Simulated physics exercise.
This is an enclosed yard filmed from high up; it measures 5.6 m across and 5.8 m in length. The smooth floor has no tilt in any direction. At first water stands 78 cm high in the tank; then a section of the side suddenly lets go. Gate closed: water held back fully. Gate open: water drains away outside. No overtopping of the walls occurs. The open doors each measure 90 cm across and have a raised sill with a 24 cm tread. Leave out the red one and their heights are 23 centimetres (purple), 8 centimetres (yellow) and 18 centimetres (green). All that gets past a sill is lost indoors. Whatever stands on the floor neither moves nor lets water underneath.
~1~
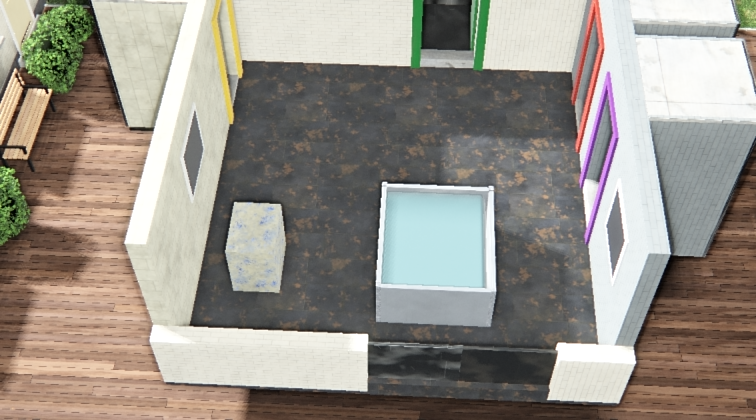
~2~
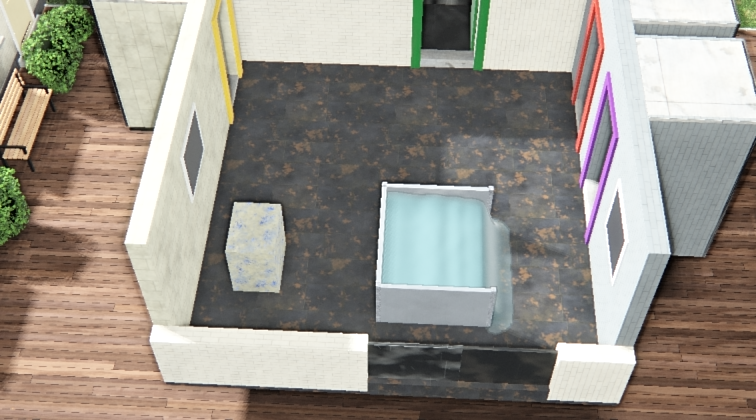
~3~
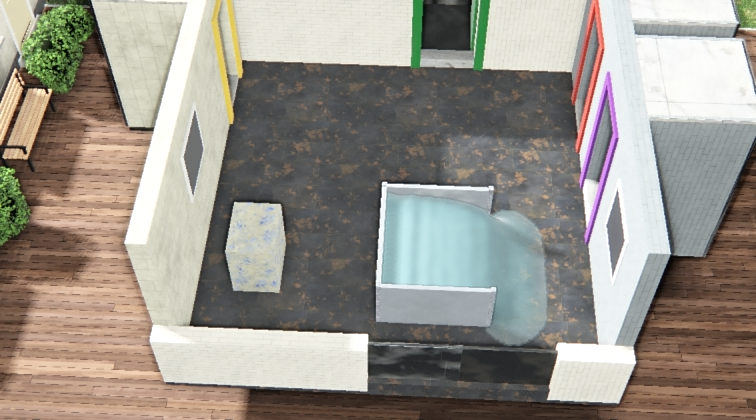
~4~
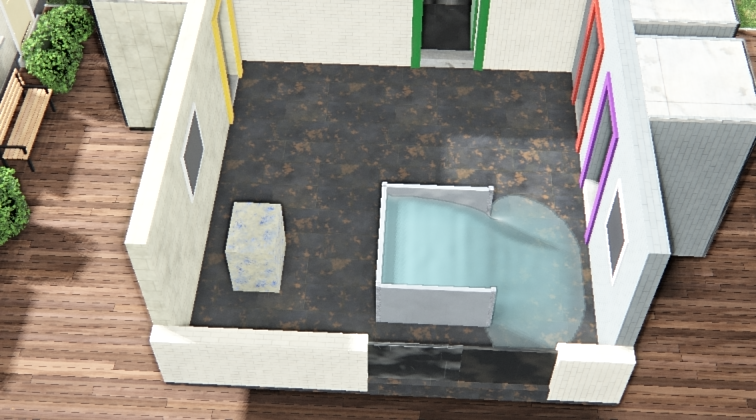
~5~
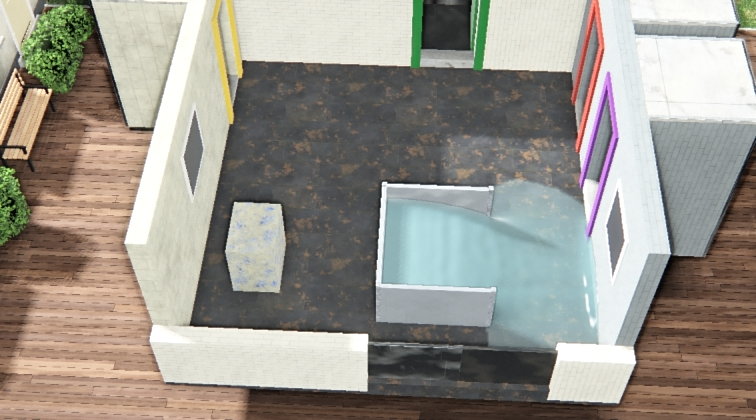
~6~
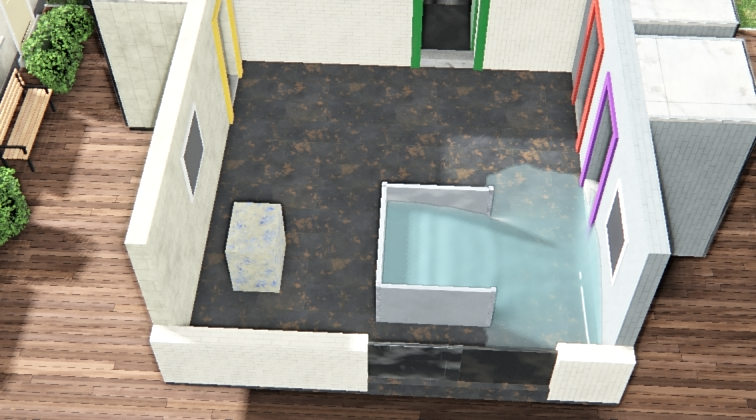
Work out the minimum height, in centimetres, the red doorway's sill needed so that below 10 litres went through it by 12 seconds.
The minimum is roughly 7 cm.
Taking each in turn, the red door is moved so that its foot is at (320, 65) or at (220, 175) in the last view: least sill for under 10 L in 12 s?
Roughly 7.5 cm for the first and 7.0 cm for the second.
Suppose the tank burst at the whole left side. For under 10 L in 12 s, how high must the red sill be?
Some 11.5 cm.
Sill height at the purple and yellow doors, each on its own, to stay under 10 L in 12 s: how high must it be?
Some 30 cm for purple, some 11.5 cm for yellow.
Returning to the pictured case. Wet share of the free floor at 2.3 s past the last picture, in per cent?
About 50 per cent.
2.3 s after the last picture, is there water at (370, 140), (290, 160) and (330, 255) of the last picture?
In the order asked: Untouched, untouched, untouched.
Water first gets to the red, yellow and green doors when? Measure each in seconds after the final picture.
Arrives: Red 0.5 s / yellow 3.4 s / green 1.8 s.
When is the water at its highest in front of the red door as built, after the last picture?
I'd say near 1.0 seconds.
Then, 0.7 s after the last picture water covers 20 % of the floor, deepest (57 cm) near (602, 377); 6 cm at the red door, 0 litres in over its 13 cm sill.
Then, 2.3 s after the last picture water covers 50 % of the floor, deepest (24 cm) near (551, 80); 7 cm at the red door, 0 litres in over its 13 cm sill.
Then, 11.3 s after the last picture water covers 100 % of the floor, deepest (10 cm) near (373, 332); 6 cm at the red door, 0 litres in over its 13 cm sill.
At the red door as built, the water peaked near 9 cm, 1.1 s after the last picture.
Run again over the same 12 s with other heights there, 19 litres in over 6 cm, 6 litres over 8 cm. The limit of 10 litres is kept from about 7 cm up.
